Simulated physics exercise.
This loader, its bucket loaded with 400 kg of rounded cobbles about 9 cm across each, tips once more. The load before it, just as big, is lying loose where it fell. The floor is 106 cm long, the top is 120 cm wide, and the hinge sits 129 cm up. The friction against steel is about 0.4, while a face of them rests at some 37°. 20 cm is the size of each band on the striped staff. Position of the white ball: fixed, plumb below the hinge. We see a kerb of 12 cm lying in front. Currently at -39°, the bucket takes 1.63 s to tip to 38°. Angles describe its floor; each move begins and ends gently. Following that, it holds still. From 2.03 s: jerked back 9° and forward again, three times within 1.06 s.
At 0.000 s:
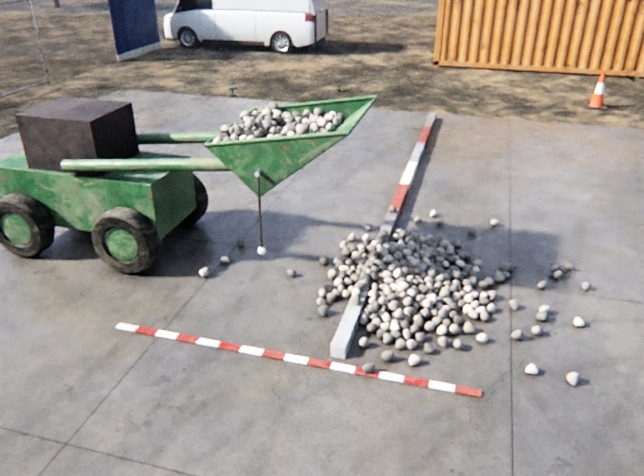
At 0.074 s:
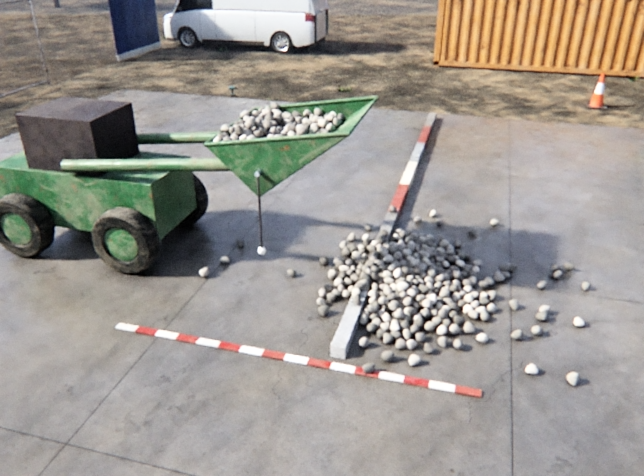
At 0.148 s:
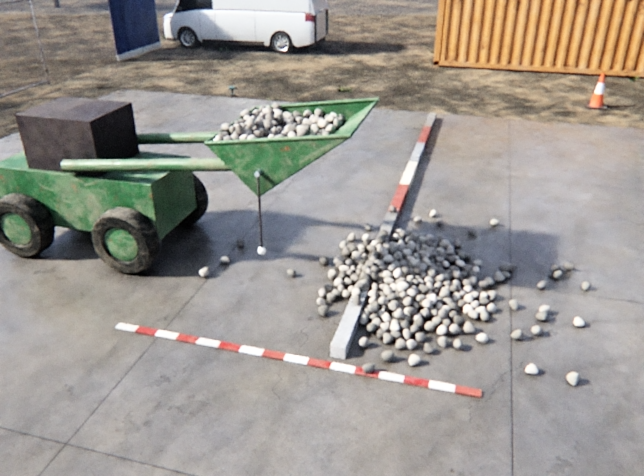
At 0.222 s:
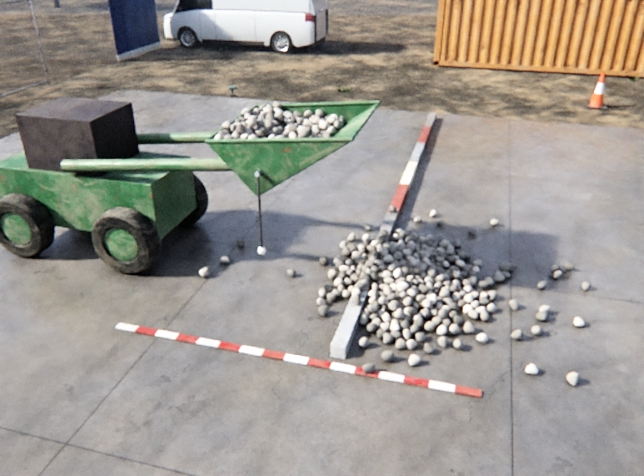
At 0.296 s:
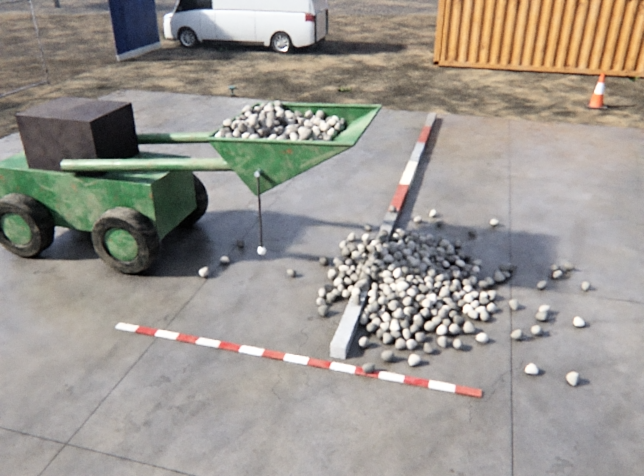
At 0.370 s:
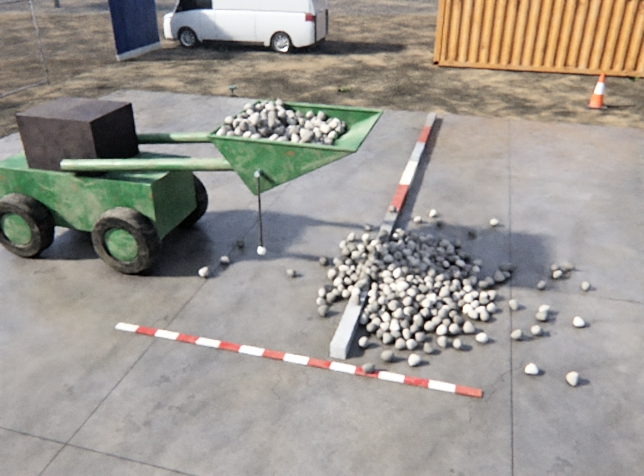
At first, a green loader on the left holds its raised bucket of rounded grey stones near a loose pile lying across a kerb. Then the front lip of the bucket lowers slightly, bringing its floor closer to level, and the stones inside shift a little while the pile stays still.
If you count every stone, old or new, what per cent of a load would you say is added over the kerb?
I would say about 65 per cent.
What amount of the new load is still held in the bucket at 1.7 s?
Near 55 per cent of the load is held.
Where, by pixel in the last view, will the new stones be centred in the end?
Roughly pixel (389, 268) in the last view.
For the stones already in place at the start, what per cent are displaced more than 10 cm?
I'd say roughly 20 per cent of them.
After 1.2 s the floor is at 26°; in per cent of one load, 100 in the bucket, 16 on this side of the kerb, 84 over the kerb; the foremost stones are at (563, 296).
After 1.7 s the floor is at 38°; in per cent of one load, 53 in the bucket, 54 on this side of the kerb, 94 over the kerb; the foremost stones are at (563, 296).
After 3.5 s the floor is at 38°; in per cent of one load, 0 in the bucket, 52 on this side of the kerb, 149 over the kerb; the foremost stones are at (566, 302).
After 6.3 s the floor is at 38°; in per cent of one load, 0 in the bucket, 52 on this side of the kerb, 149 over the kerb; the foremost stones are at (566, 302). Net gain over the kerb, 65.
